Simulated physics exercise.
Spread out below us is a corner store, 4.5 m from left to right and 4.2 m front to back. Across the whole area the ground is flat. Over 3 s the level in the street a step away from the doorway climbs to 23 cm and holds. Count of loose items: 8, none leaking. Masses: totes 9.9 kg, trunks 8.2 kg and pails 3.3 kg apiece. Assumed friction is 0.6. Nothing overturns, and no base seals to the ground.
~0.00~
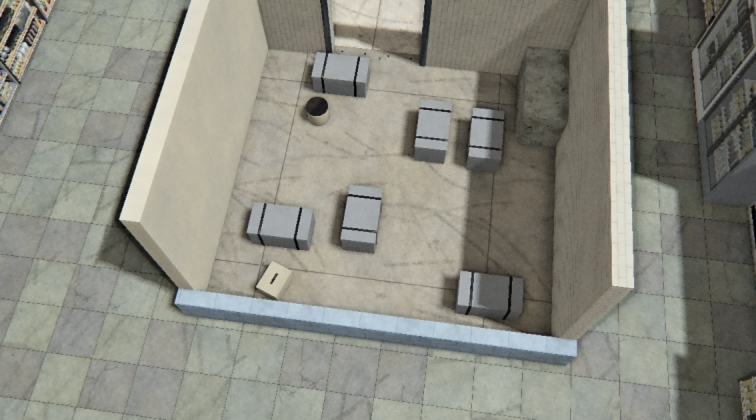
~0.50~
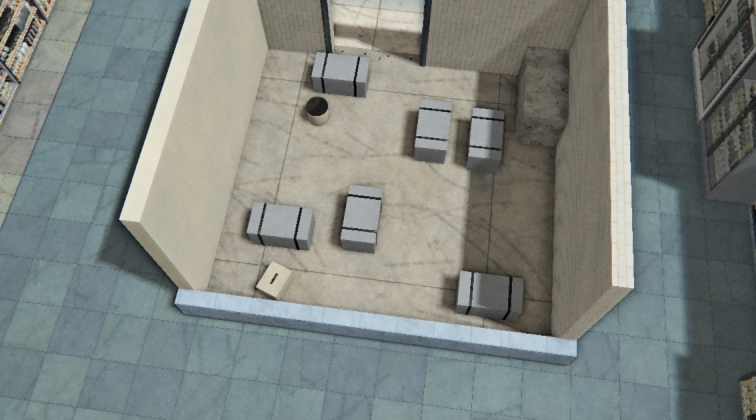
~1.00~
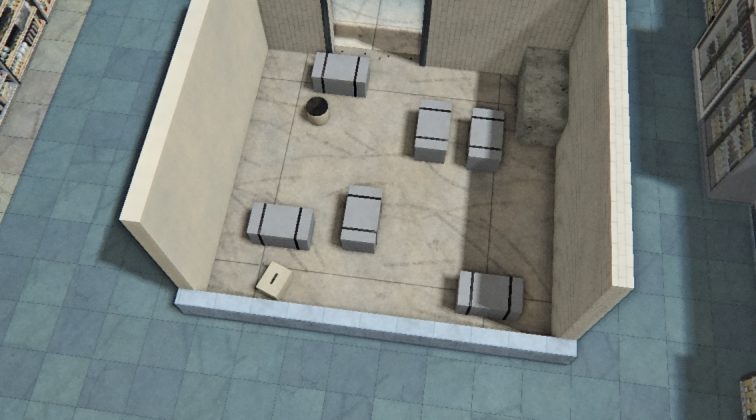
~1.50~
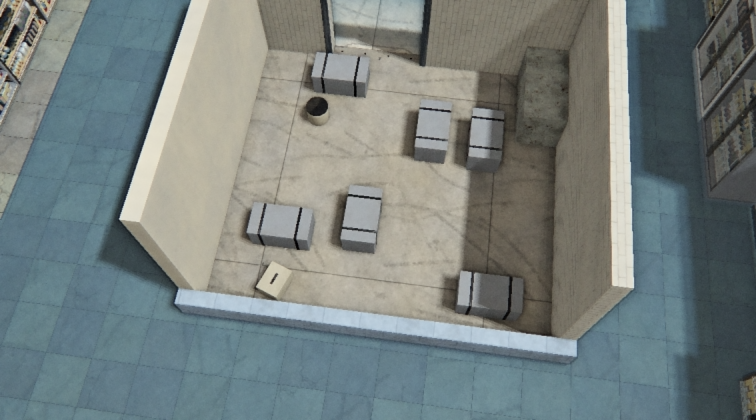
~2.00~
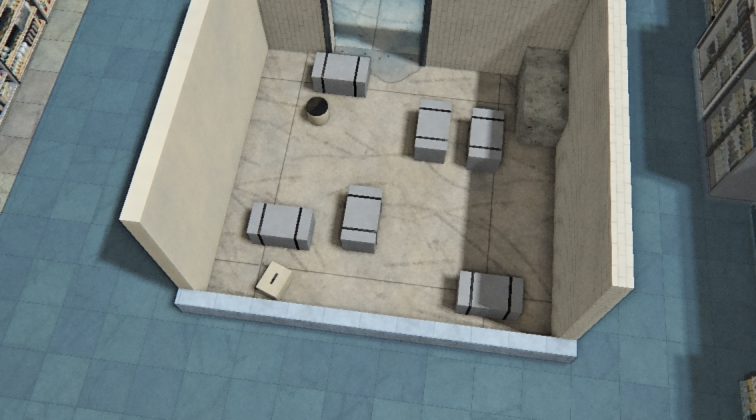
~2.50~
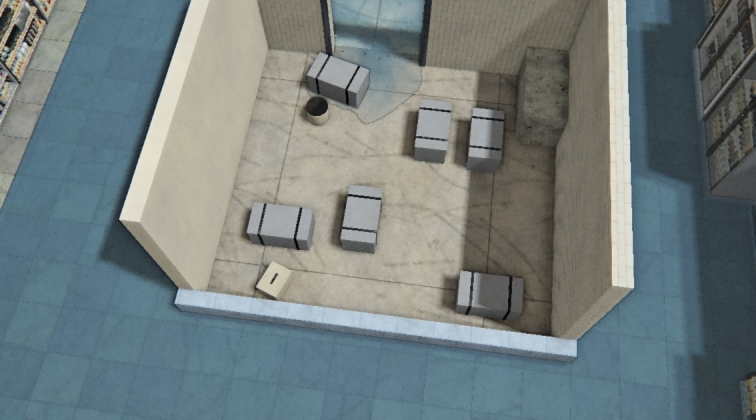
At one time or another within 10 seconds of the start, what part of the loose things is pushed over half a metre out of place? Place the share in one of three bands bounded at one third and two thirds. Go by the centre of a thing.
Large share.
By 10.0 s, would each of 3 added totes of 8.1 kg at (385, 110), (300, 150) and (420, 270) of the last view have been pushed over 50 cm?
So, in the order asked, it's too far, too far and too far.
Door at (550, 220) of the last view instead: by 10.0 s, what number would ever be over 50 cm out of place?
In that case the number is 7.
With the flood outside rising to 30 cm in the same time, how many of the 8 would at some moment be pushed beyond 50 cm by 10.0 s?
Then 7.
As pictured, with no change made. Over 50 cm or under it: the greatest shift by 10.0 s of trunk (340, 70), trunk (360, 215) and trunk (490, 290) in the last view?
So that's beyond it for the first, beyond it for the second and beyond it for the last.
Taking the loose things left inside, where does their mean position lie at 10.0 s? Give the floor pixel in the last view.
Near (397, 240).
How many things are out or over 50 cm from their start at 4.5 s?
2.
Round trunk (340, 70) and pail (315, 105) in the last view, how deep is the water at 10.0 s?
I'd estimate 13 cm for the first and 14 cm for the second.
After 3.5 s 1 of 8 are over 50 cm from their spots; 0 afloat.
After 4.5 s 2 of 8 are over 50 cm from their spots; 2 afloat.
After 7.0 s 5 of 8 are over 50 cm from their spots; 6 afloat.
After 10.0 s 7 of 8 are over 50 cm from their spots, and 7 have been at some point; 8 afloat.
